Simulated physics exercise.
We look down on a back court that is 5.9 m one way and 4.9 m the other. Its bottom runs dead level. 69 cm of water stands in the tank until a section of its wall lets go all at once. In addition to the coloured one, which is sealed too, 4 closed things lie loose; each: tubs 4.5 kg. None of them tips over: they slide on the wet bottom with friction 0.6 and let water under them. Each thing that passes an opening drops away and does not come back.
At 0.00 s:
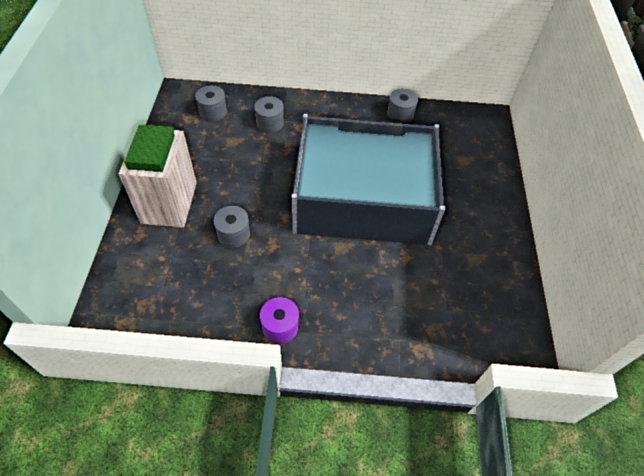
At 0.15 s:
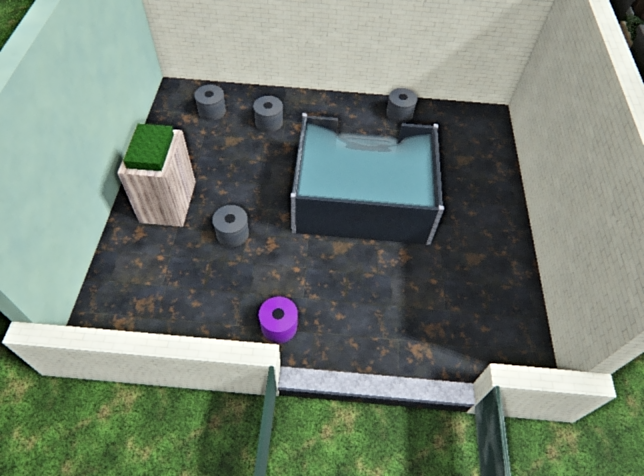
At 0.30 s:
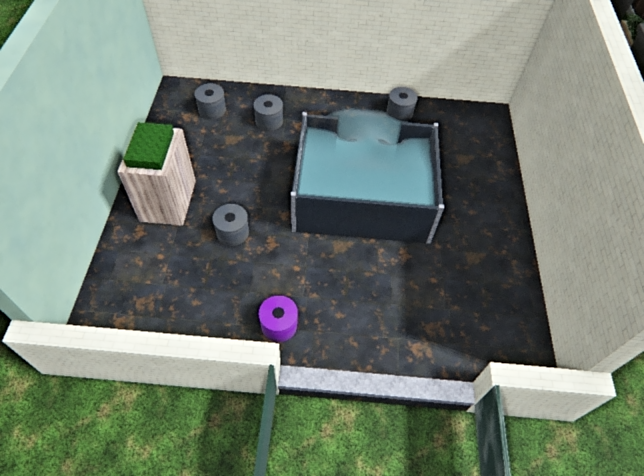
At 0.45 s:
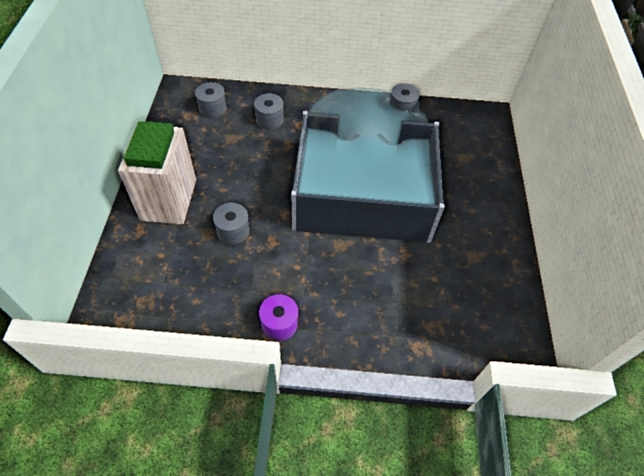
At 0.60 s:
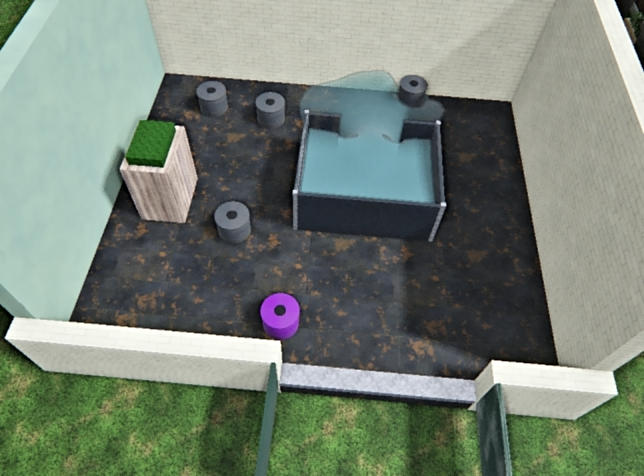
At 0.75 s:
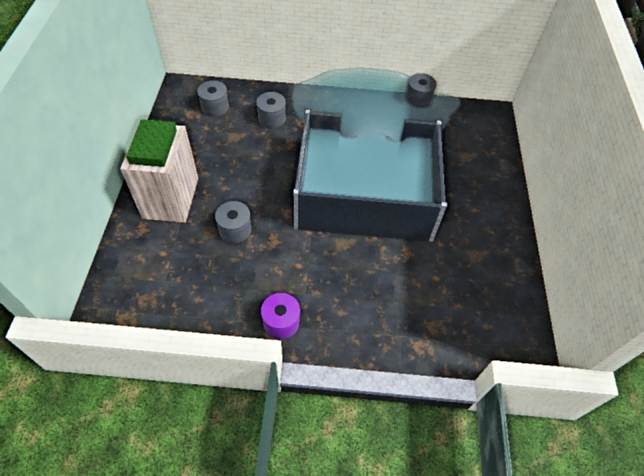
Water poured out through a gap in the back wall of a dark tank and spread across the walled court's floor, nudging one gray tub slightly right while the purple tub stayed near the front.
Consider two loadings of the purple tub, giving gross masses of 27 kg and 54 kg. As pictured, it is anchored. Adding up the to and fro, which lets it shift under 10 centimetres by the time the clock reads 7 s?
The answer is that the 27 kg loading already works.
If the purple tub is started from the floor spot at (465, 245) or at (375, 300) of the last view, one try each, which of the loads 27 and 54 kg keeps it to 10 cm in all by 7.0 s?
One by one: Lighter mass suffices; lighter mass suffices.
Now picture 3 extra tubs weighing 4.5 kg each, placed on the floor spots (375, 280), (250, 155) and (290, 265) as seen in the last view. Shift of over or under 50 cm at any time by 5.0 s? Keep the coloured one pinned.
One after another they come out within the mark, within the mark, within the mark.
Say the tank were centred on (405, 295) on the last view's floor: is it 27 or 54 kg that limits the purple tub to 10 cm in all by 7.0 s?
Then, in short, the light one works.
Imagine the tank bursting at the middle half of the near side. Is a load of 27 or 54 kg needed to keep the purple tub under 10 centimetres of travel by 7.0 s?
With that failure, the big mass alone works.
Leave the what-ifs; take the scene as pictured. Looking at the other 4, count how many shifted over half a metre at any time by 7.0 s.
That makes 3.
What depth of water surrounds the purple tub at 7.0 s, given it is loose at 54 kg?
5 cm, roughly.
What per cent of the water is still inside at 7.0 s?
92 %.
After 1.4 s the purple tub would be 0 cm from its start with 27 kg and 0 cm from its start with 54 kg; 0 cm of water round it then.
After 3.1 s the purple tub would be 0 cm from its start with 27 kg and 0 cm from its start with 54 kg; 0 cm of water round it then.
After 4.9 s the purple tub would be 0 cm from its start with 27 kg and 0 cm from its start with 54 kg; 0 cm of water round it then.
After 7.0 s the purple tub would be 0 cm from its start with 27 kg and 0 cm from its start with 54 kg; 5 cm of water round it then.
